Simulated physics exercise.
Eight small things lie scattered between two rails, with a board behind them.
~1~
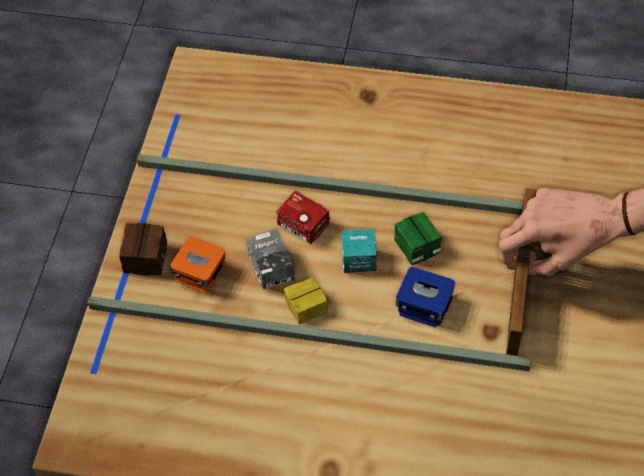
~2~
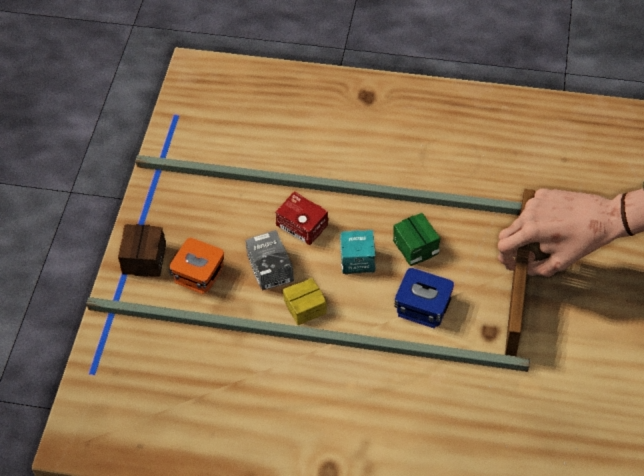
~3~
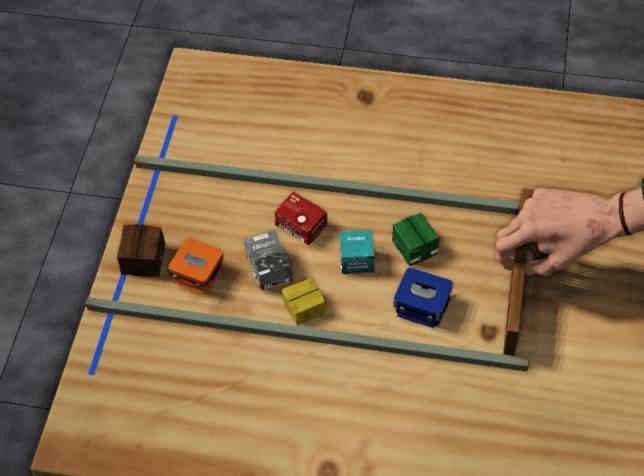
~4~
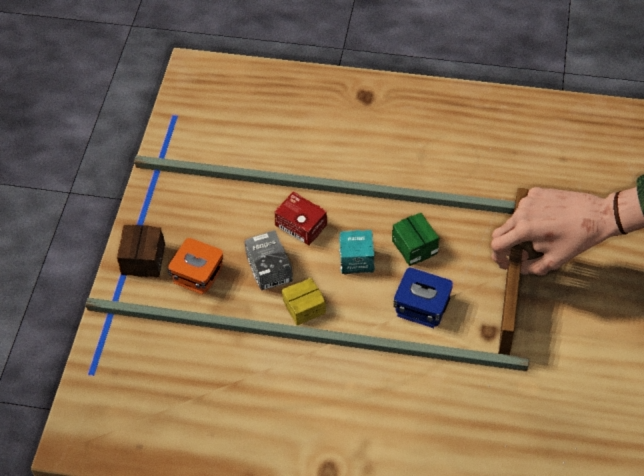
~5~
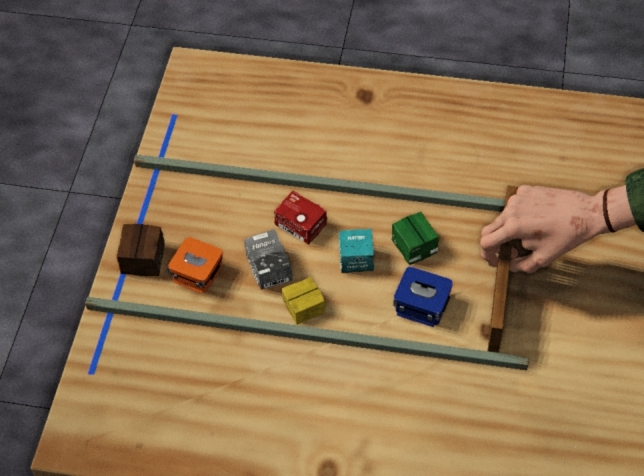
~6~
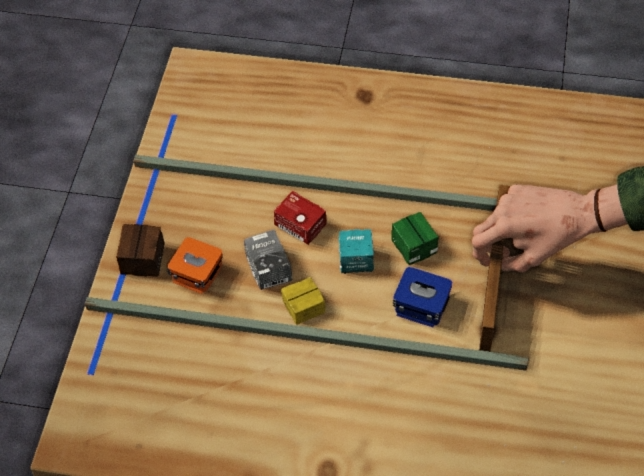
A hand reaching in from the right grips an upright wooden board at the end of a pale wooden tabletop lane, seen from above at an angle over a grey tiled floor. Between two green rails lie brown, orange, grey, red, yellow, teal, green and blue boxes, with blue tape crossing at left. The hand slides the board slightly left, while the boxes and view stay practically still.
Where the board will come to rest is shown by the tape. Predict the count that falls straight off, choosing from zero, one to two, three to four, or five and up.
Predicted count: Five and up.
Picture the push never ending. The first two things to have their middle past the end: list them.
The brown box, then the orange case.
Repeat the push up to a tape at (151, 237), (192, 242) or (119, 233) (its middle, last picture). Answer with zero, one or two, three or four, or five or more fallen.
So, taking them in turn, I'd give at least five; one to two; at least five.
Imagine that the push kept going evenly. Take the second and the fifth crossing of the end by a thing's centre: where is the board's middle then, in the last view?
At (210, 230) for the second, at (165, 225) for the fifth.
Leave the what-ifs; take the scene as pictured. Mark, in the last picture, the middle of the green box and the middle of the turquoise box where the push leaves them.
About (129, 191), and about (112, 222).
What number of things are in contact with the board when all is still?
Total: 3.
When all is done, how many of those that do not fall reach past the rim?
Count: 3.
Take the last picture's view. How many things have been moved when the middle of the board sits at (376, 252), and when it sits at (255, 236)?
I count 4 first and 8 after.
Soon after, none off yet; brown box at rest near (141, 250); orange case at rest near (197, 266); grey box at rest near (268, 260).
After that, none off yet; brown box displaced about its own width near (99, 245); orange case displaced about its own width near (137, 260); grey box displaced well along near (179, 241).
In the end, the number that fall off is five or more; gone, yellow box, red box, grey box, orange case and brown box.
